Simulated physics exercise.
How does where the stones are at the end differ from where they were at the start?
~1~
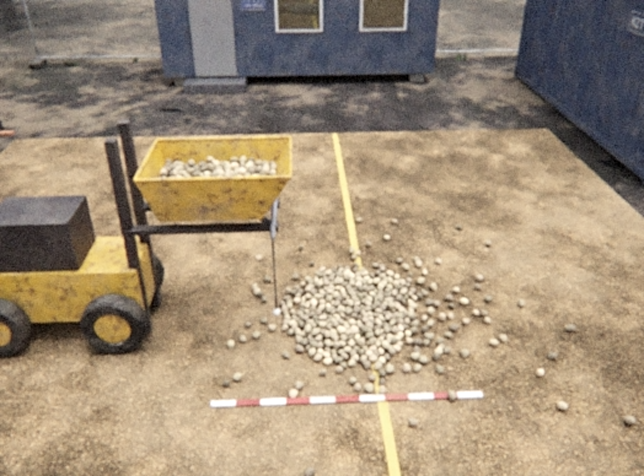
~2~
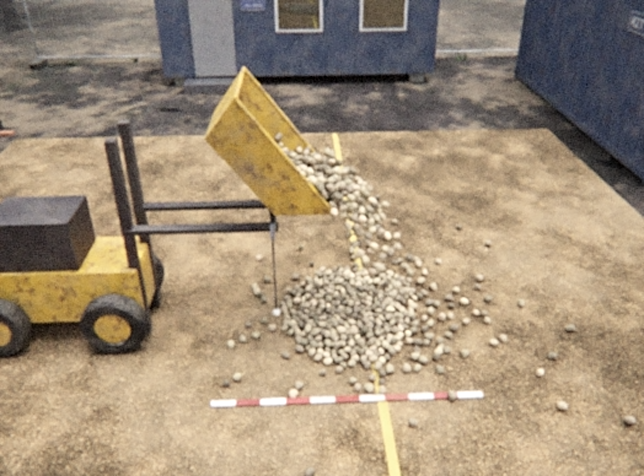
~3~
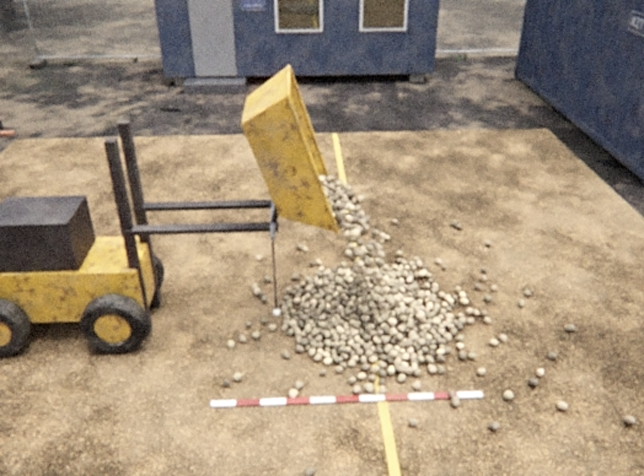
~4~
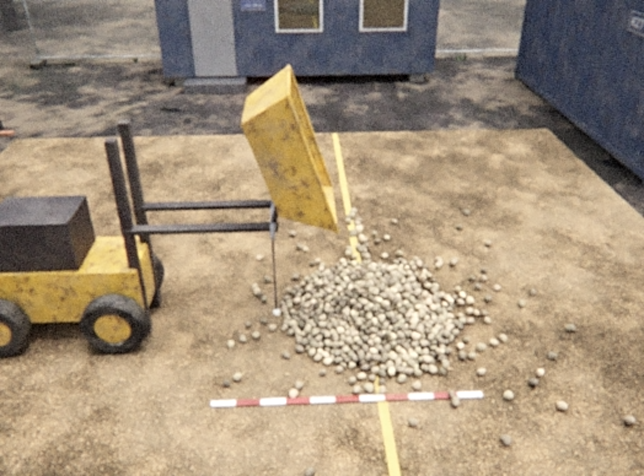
At the start, some stones were up in the yellow skip and the rest lay in a pile on the ground. By the end they were all on the ground, so the stones as a whole sat lower and farther right.
